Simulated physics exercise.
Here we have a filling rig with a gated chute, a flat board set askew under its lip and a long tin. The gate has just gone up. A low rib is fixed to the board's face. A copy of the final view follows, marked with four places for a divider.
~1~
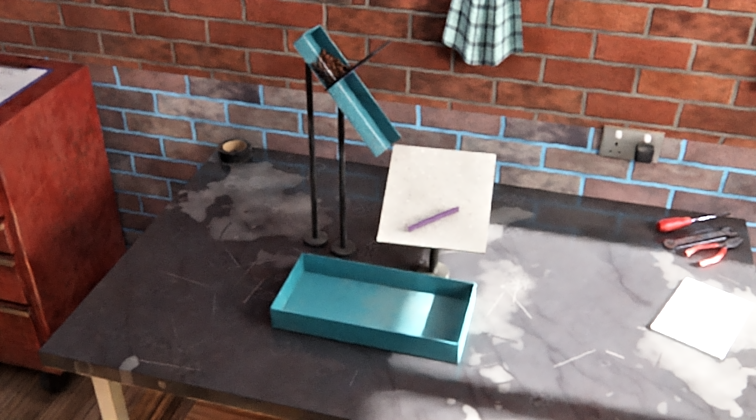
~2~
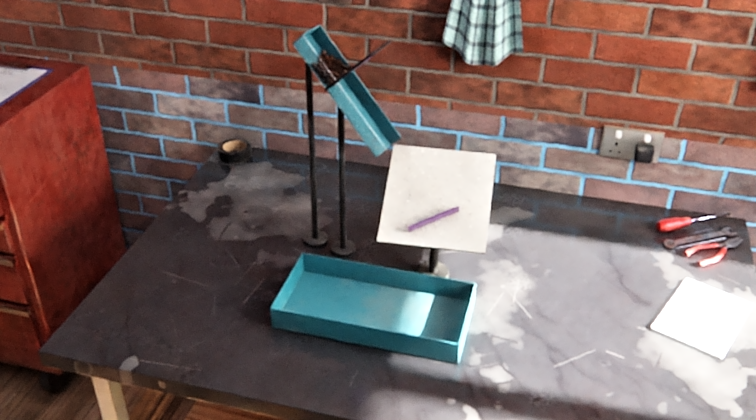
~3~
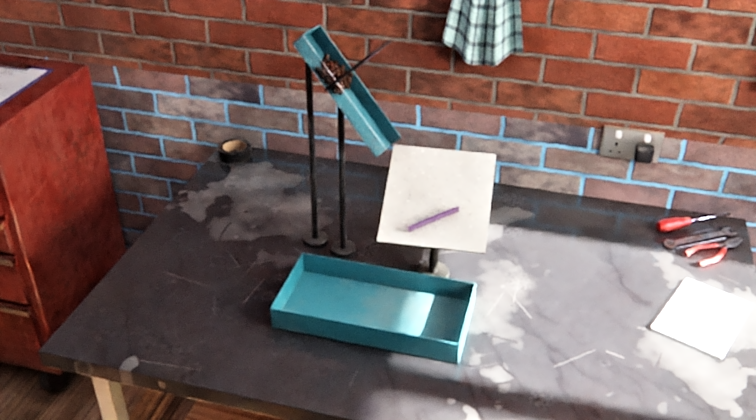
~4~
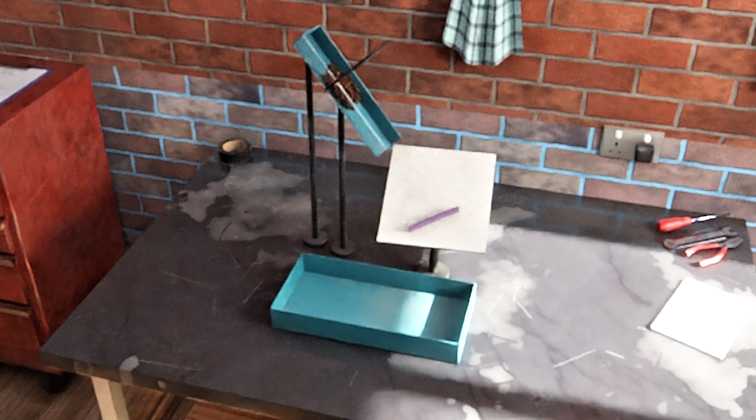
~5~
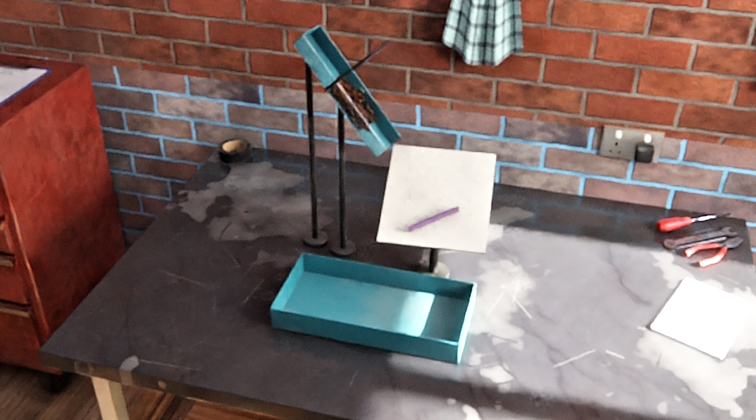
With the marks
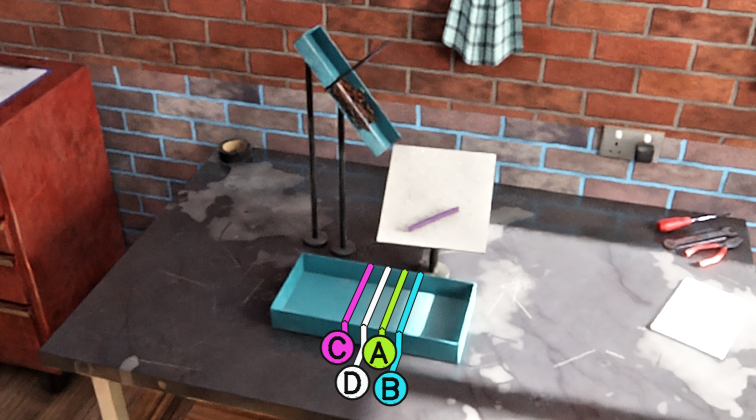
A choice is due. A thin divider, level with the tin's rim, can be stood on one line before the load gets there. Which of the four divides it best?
D is best.
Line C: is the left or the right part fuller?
Right.
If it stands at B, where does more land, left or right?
More lands on the left.
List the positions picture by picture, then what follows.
Load behind the gate at (333, 69), chocolate balls; lip of the chute at (384, 151), sloping fairly steeply, in the first frame.
Middle of the board at (438, 197), tilted fairly steeply; middle of its low edge at (431, 247); of its high edge at (445, 149), in the second frame.
Front corners of the tin at (271, 308) and (459, 344), empty; front of the load at (341, 93), in the third frame.
Middle of the load at (345, 89); its front at (353, 108), about a third of the way to the lip; rib from (459, 206) to (408, 228), in the fourth frame.
Middle of the load at (354, 101); its front at (369, 129), about two thirds of the way to the lip, in the fifth frame.
On the marked copy, line A crosses the front rim at (382, 329); line B crosses the front rim at (399, 333); line C crosses the front rim at (344, 322); line D crosses the front rim at (363, 326).
With A, of what is caught, most on the left of the divider, a small part on the right.
With B, of what is caught, nearly all on the left of the divider, a small part on the right.
With C, of what is caught, a stray few on the left of the divider, nearly all on the right.
With D, of what is caught, about half on the left of the divider, about half on the right.
